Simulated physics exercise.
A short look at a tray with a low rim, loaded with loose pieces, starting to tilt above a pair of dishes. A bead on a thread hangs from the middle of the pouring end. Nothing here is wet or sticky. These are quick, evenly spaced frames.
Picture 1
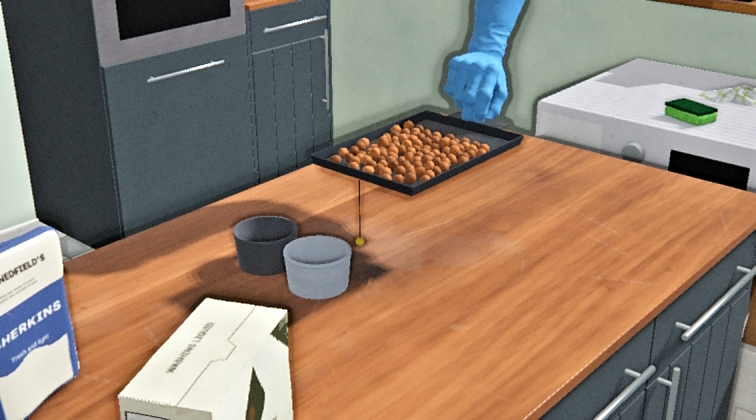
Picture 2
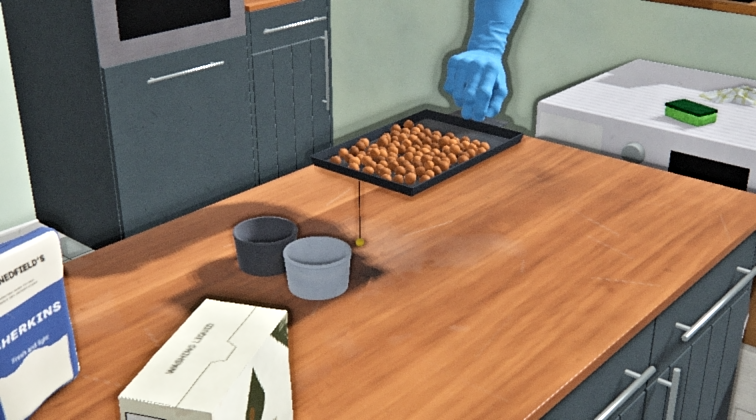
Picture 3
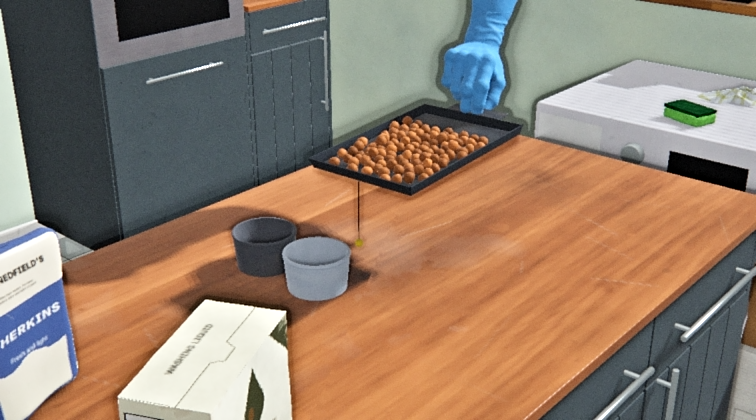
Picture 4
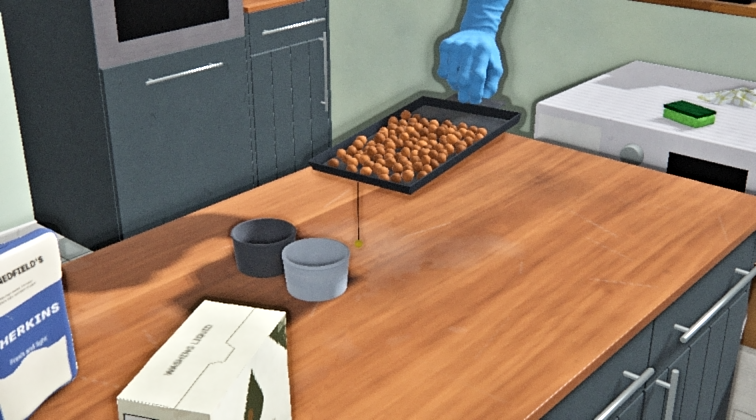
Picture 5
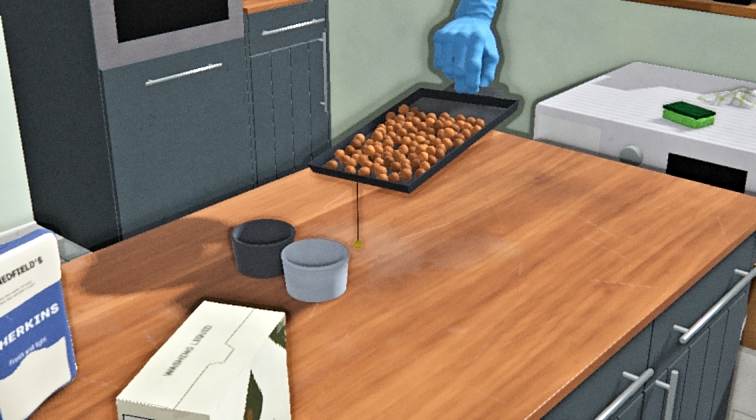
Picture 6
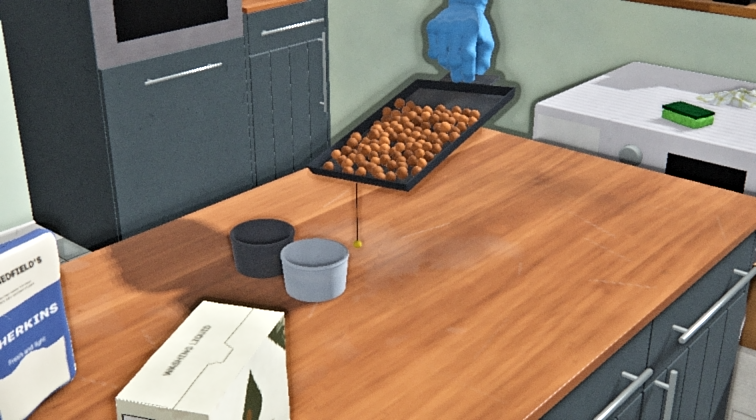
A black tray of round brown hazelnuts, gripped at its far end by a blue-gloved hand, hovers over a wooden kitchen counter seen from slightly above. Below sit a dark dish and a grey one beside a small yellow bead on a thread, with cartons at lower left and a green sponge at right. The hand gradually raises the far end, tilting the tray toward its near left corner, while the nuts shift slightly and the view stays almost still.
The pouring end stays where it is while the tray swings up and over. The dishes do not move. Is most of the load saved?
Caught overall: More than half.
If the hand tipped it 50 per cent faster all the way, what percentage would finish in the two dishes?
Near 60 %.
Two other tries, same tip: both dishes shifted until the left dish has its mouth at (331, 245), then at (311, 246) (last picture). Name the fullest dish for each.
One: The left dish. Two: The left one.
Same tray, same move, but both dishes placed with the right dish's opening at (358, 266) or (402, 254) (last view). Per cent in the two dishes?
The first gives 70 %, the second 0 %.
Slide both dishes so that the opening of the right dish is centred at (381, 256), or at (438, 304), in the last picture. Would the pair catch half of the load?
At the first place below a half, at the second below a half.
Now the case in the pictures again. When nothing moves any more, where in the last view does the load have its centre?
Close to (310, 279).
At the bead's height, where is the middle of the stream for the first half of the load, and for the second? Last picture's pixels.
Early half (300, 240), late half (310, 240).
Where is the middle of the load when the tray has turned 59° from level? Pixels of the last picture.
Roughly at (361, 132).
Soon, tray tipped steeply; all on the tray.
A while on, tray tipped right over; about a third on the tray; about a quarter in the right dish; a small part in the left dish; a small part outside both; about a quarter in the air.
Towards the end, tray tipped past a quarter turn; about two thirds in the right dish; a small part in the left dish; about a quarter outside both; a stray few in the air.
Finally, tray tipped past a quarter turn; about two thirds in the right dish; a small part in the left dish; about a quarter outside both; a stray few in the air.
